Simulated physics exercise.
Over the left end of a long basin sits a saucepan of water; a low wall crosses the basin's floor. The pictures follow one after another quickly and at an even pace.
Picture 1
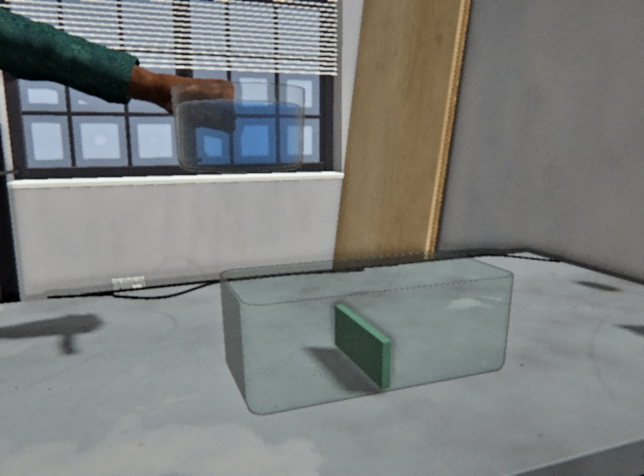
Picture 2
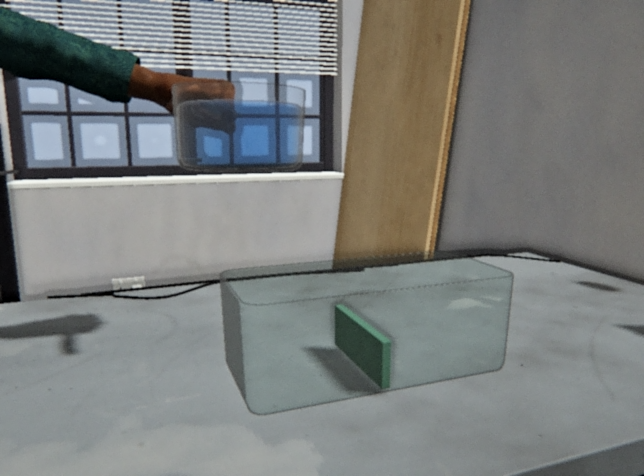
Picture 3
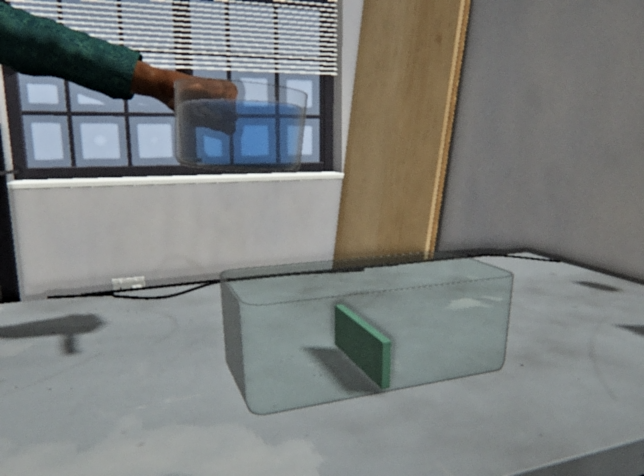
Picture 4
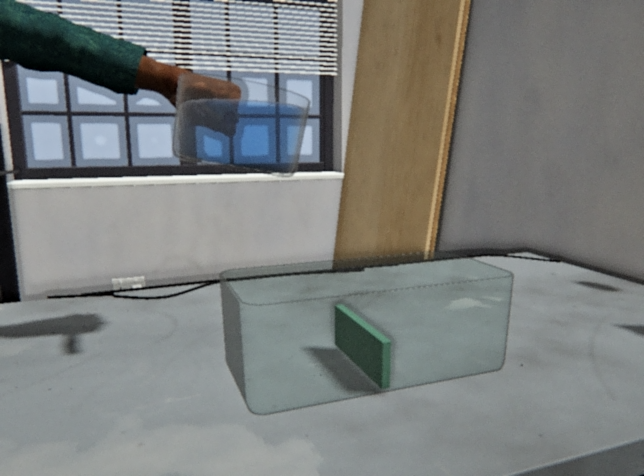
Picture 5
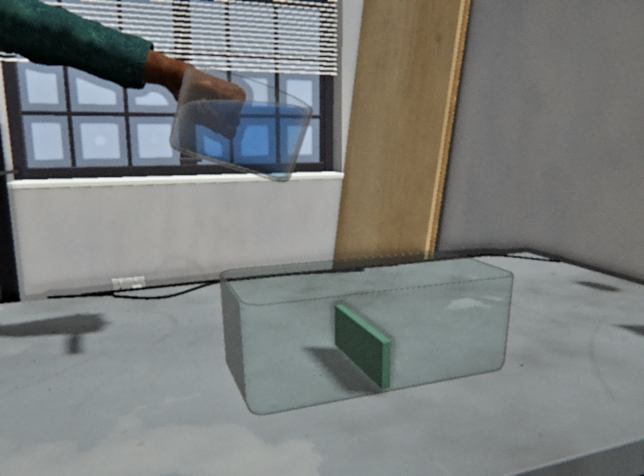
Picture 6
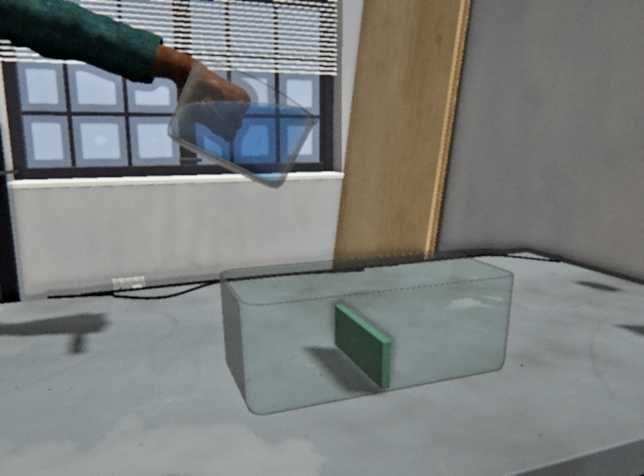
A hand tilts a clear container of water rightward above a long basin with a green wall.
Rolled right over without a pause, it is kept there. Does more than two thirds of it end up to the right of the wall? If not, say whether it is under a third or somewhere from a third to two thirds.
Middle of three bands.
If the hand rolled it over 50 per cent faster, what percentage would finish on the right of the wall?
Around 45 percent ends up there.
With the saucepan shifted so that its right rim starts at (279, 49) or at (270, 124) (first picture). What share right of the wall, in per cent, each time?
You'd get 40 percent from the first and 0 percent from the second.
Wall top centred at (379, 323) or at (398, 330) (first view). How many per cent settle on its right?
The first position gives around 20 percent, the second around 5 percent.
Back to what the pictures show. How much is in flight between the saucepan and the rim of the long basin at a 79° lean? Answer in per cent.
40 %.
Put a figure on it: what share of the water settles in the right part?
About 55 per cent.
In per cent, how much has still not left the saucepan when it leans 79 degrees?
Amount still in: Approx. 50 %.
A moment on, the saucepan is tipped on its side and 48 per cent is still to pour, 4 is left of the wall and 10 right of it.
Next, the saucepan is tipped on its side and 14 per cent is still to pour, 19 is left of the wall and 53 right of it.
Then the saucepan is tipped on its side and 4 per cent is still to pour, 37 is left of the wall and 55 right of it.
Later the saucepan is tipped on its side and 1 per cent is still to pour, 42 is left of the wall and 55 right of it.
Finally, 44 per cent lies left of the wall, 55 right of it and 1 outside.
